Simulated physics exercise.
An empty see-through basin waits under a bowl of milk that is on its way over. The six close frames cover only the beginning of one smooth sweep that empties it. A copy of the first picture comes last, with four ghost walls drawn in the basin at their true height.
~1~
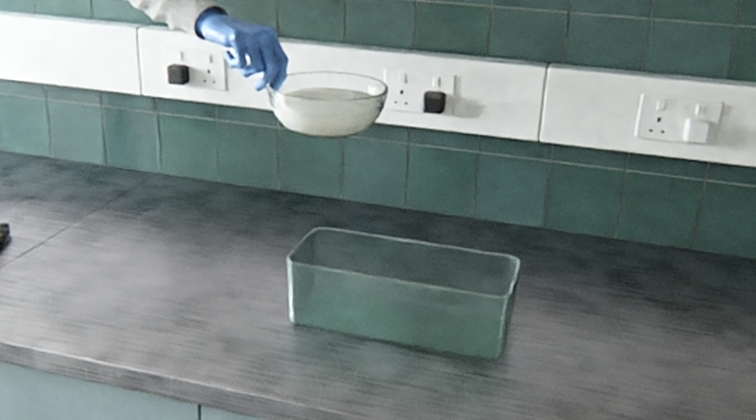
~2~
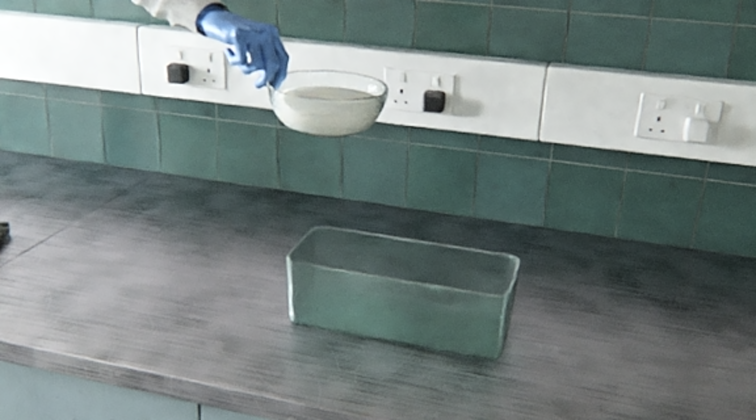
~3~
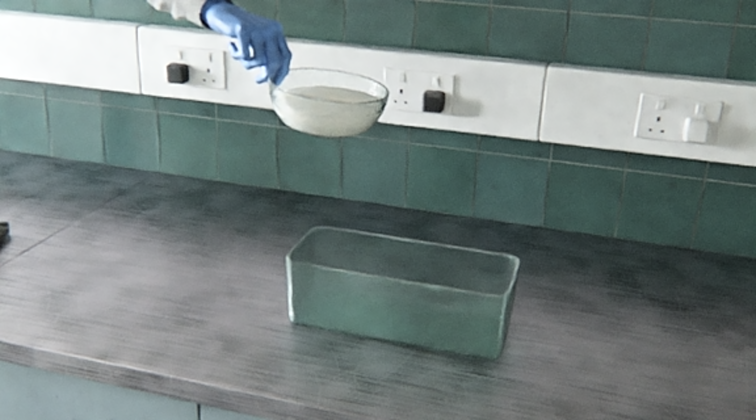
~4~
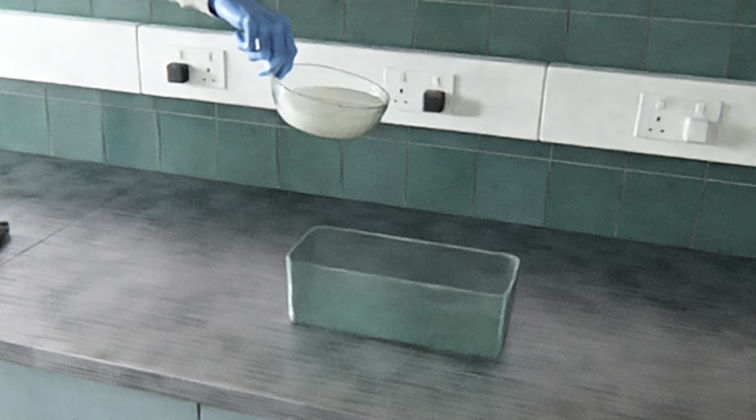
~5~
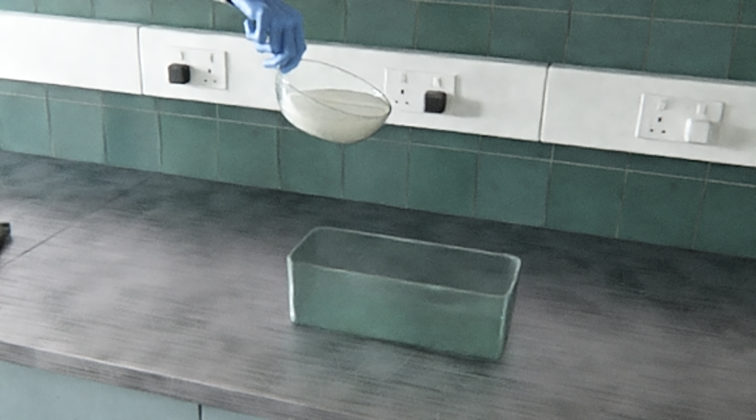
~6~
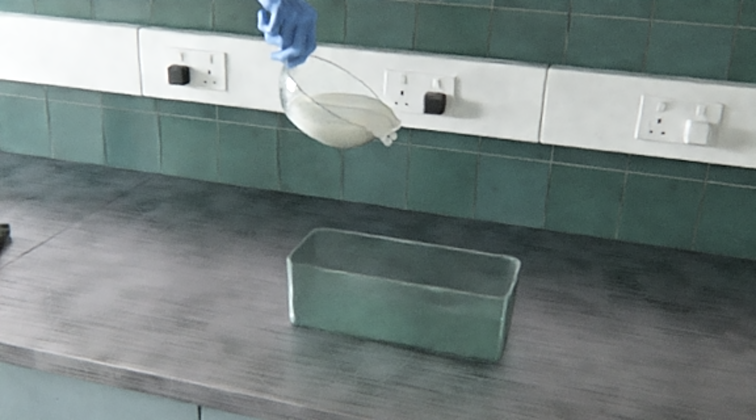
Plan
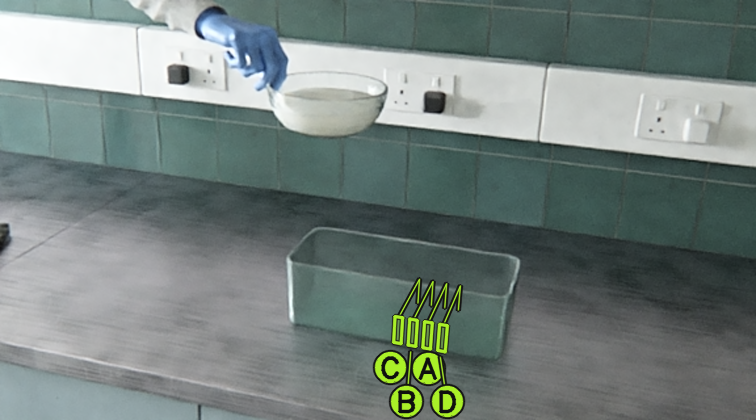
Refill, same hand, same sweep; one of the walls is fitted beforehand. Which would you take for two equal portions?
B is best.
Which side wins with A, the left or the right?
The left side.
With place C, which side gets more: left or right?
The right one.
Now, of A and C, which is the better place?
C.
On the marked copy, A at (425, 354); B at (410, 351); C at (396, 348); D at (440, 357).
For place A, about 78 % ends left of the wall and 19 % right of it; 3 % is lost outside.
For place B, about 49 % ends left of the wall and 48 % right of it.
For place C, about 32 % ends left of the wall and 66 % right of it.
For place D, about 94 % ends left of the wall and 4 % right of it.
